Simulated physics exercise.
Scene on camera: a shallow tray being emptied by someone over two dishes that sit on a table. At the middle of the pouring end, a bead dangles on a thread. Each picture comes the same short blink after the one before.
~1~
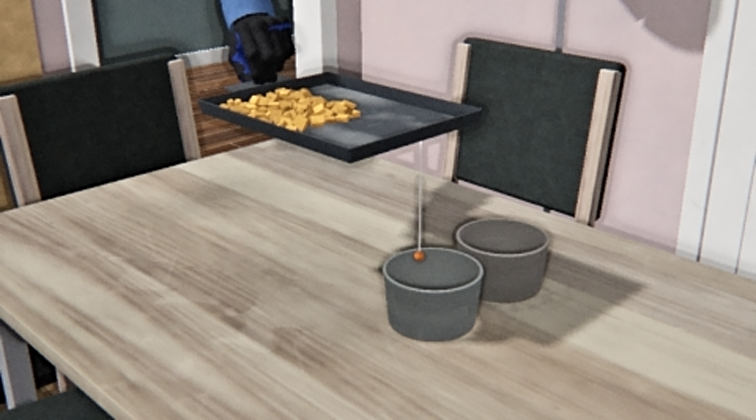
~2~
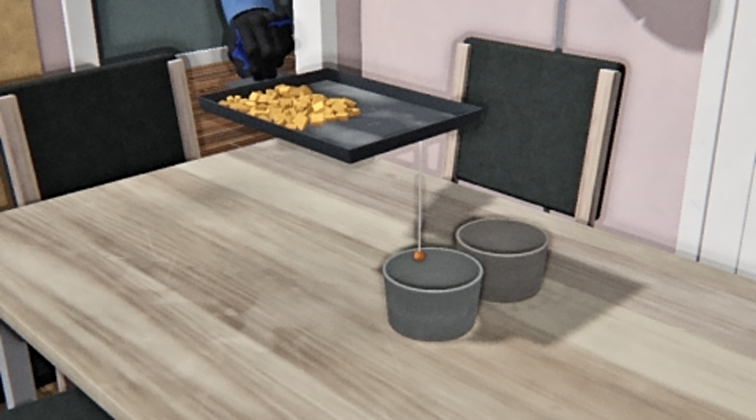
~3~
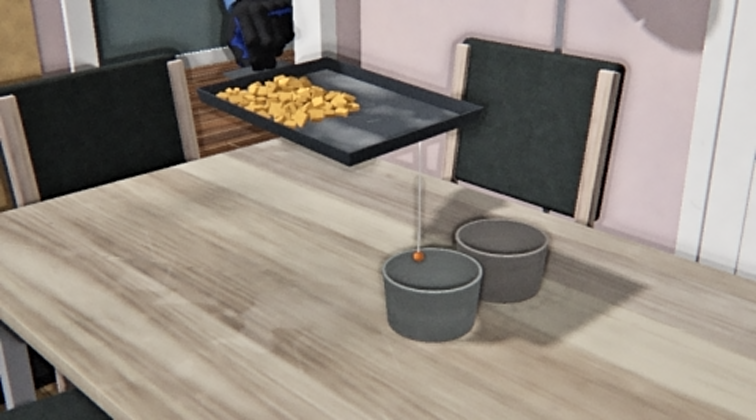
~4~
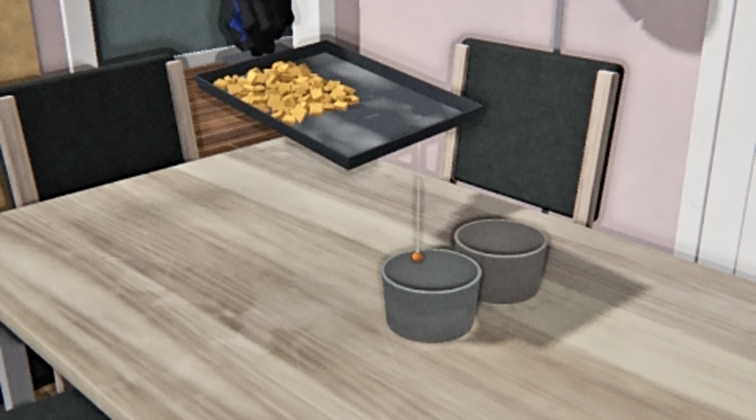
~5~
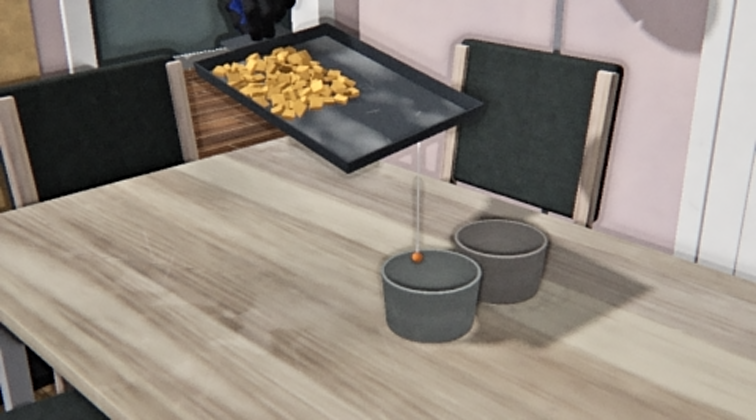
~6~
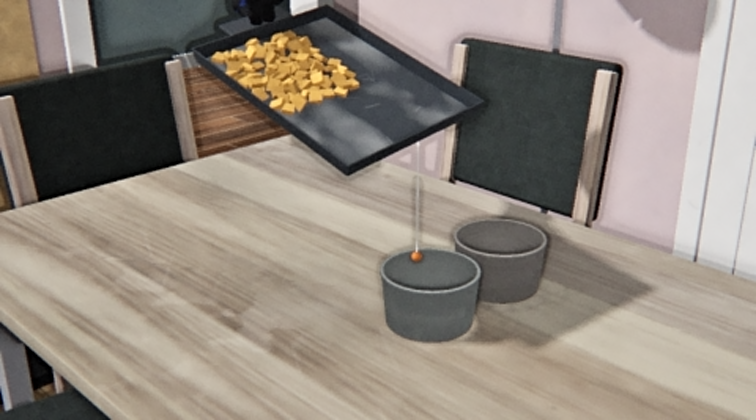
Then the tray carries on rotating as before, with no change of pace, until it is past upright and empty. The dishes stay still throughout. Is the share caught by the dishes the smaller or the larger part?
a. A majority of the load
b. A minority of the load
Answer: B.
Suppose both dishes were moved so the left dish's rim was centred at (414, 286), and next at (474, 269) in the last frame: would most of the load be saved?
For the two tries in order: Not as much as half, not as much as half.
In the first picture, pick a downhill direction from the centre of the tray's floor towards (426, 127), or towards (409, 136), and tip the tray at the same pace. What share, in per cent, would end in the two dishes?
Roughly 50 % in the first case and 20 % in the second.
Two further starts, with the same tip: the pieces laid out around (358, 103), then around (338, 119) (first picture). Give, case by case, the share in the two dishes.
Share in order: Roughly 10 %, 10 %.
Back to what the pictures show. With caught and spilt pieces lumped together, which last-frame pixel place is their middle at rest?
Around (370, 364), give or take.
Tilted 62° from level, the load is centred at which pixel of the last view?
Somewhere around pixel (346, 142) in the last picture.
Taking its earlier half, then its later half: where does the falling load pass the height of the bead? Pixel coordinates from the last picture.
First part (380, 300), rest (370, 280).
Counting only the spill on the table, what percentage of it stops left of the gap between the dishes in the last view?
Roughly 90 %.
Soon after the last picture, tray tipped steeply; nearly all on the tray; a stray few in the air.
A little later, tray tipped past a quarter turn; a small part on the tray; a small part in the left dish; most outside both; a small part in the air.
Later still, tray tipped past a quarter turn; a small part in the left dish; nearly all outside both.
At rest, tray tipped past a quarter turn; a small part in the left dish; none in the right dish; nearly all outside both.
